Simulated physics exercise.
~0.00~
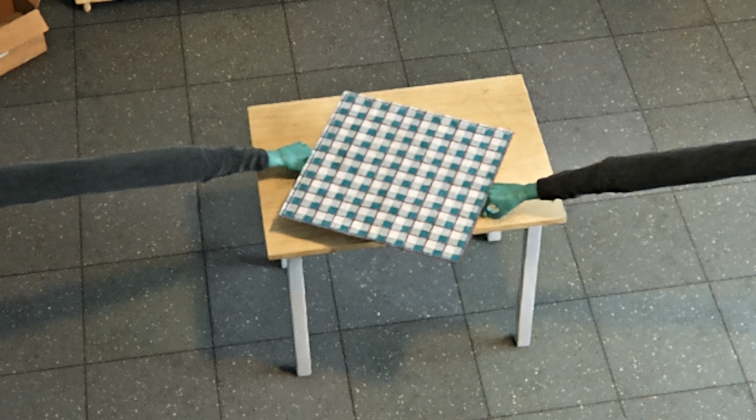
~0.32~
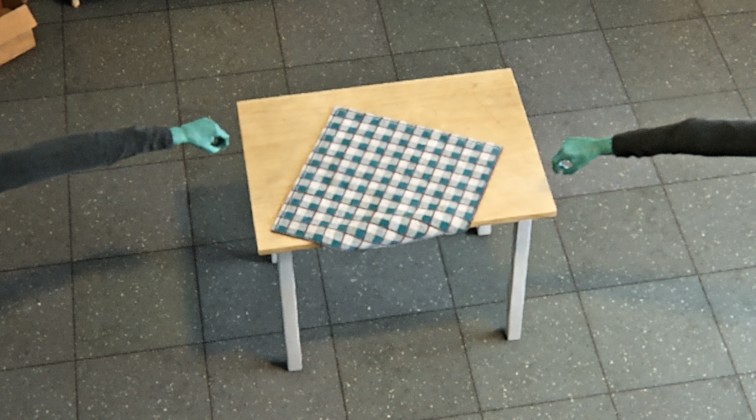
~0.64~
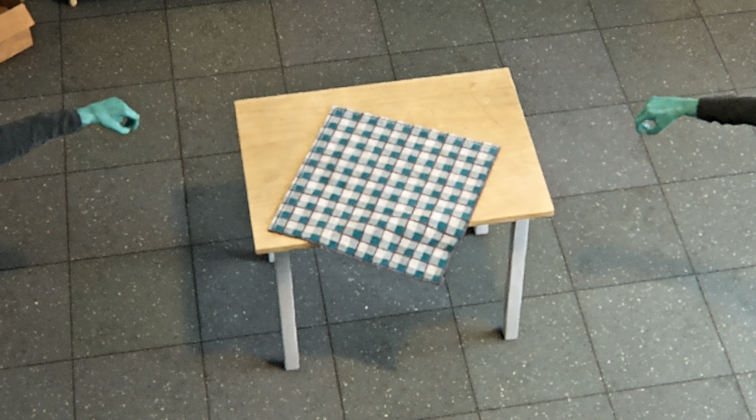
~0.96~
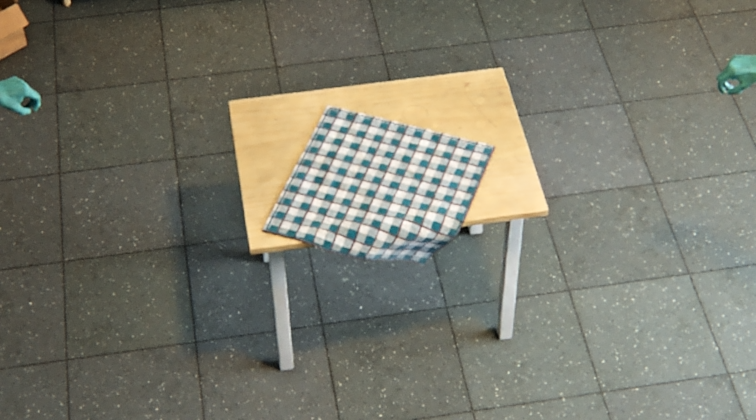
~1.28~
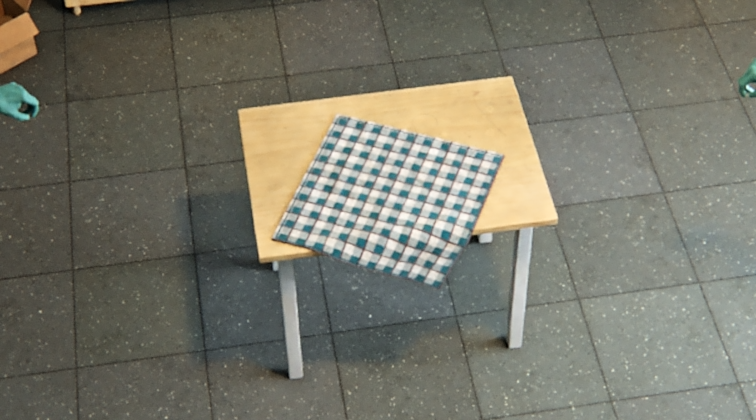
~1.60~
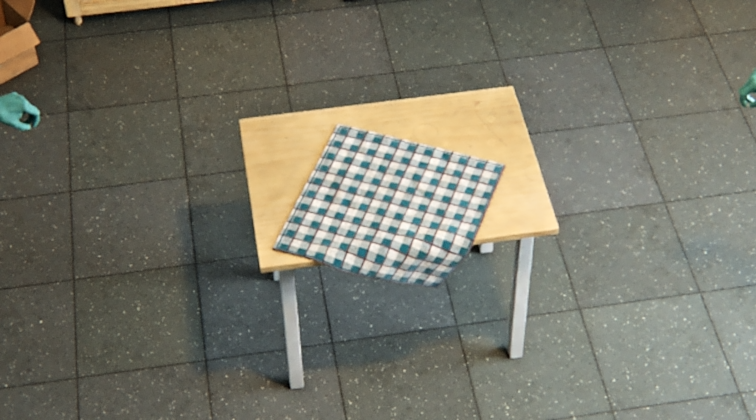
Two gloved hands release a checkered cloth that drapes over a table's edge and stays.
